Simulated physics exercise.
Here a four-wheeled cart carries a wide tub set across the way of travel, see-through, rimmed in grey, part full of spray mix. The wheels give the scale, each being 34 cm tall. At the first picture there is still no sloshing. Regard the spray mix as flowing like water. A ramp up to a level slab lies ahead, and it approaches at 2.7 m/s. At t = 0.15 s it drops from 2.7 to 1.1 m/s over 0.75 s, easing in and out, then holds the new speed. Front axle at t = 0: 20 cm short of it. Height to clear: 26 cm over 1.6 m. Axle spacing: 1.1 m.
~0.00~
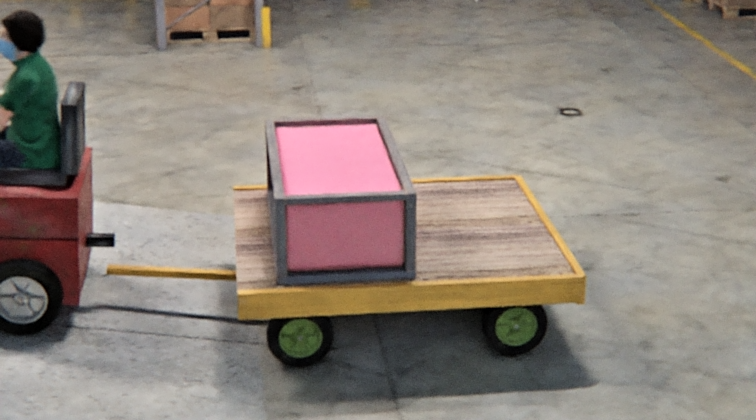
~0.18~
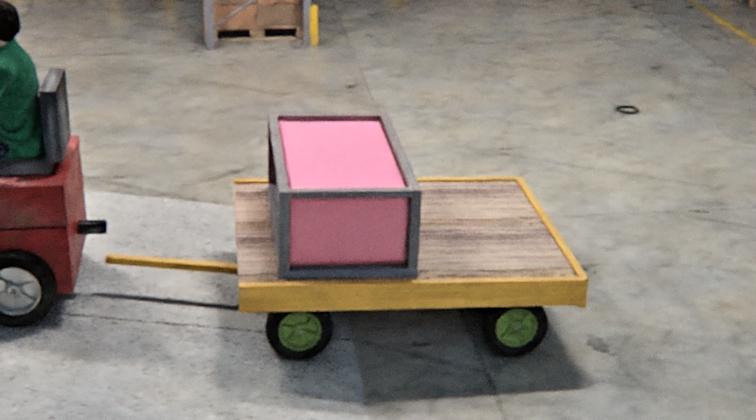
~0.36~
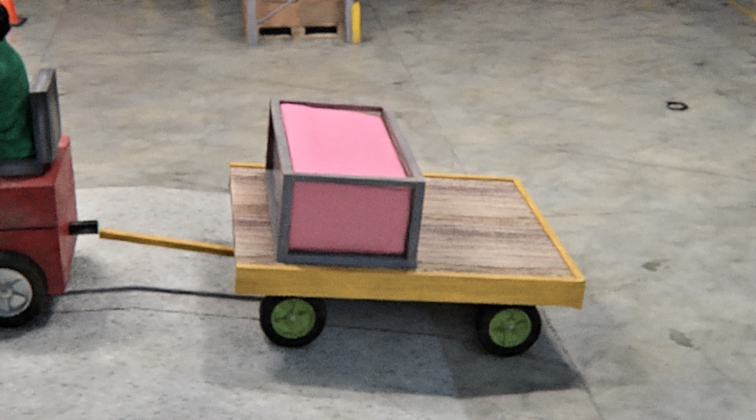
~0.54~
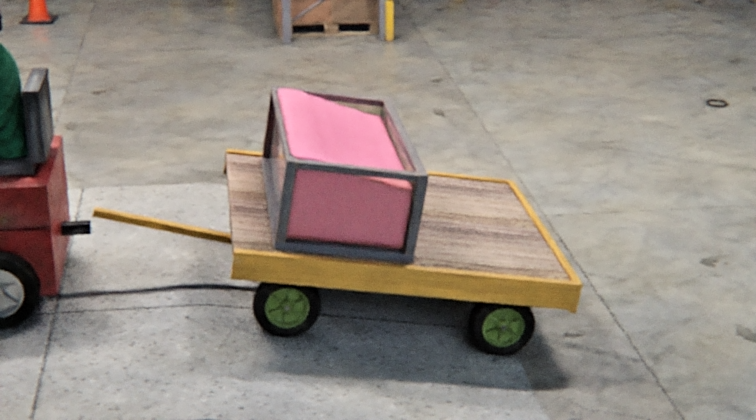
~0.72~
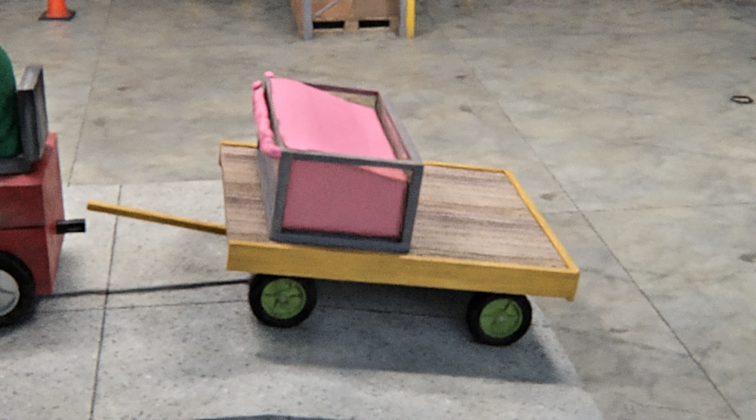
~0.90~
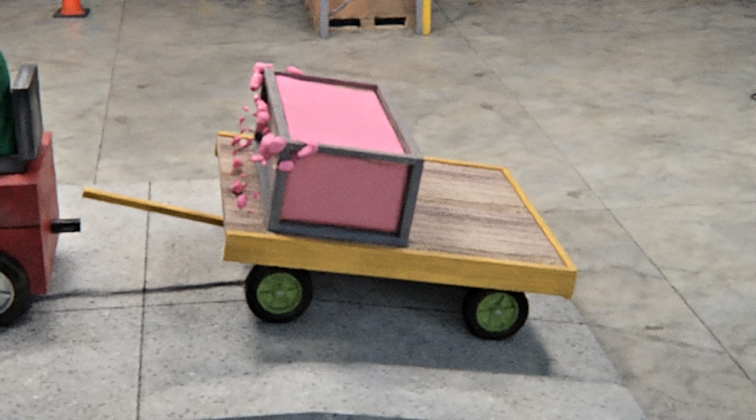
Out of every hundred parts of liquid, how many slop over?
Some 6 in every hundred.
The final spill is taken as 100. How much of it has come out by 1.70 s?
Roughly 100 per cent by then.
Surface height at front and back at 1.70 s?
It reads roughly 40 cm up front and 32 cm at the back.
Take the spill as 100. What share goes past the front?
Spill fraction there: Roughly 30 per cent.
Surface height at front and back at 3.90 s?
At that moment it stands around 34 cm in front and around 38 cm behind.
Then, 1.70 s in, it stands 32 cm high behind and 41 cm in front; 5 per cent has gone mostly over the back, some over the front.
Then, 2.70 s in, it stands 32 cm high behind and 39 cm in front; 6 per cent has gone mostly over the back, some over the front.
Then, 3.90 s in, it stands 39 cm high behind and 34 cm in front; 6 per cent has gone mostly over the back, some over the front.
Then, 6.32 s in, 6 per cent has gone mostly over the back, some over the front, 16 of 281 litres.
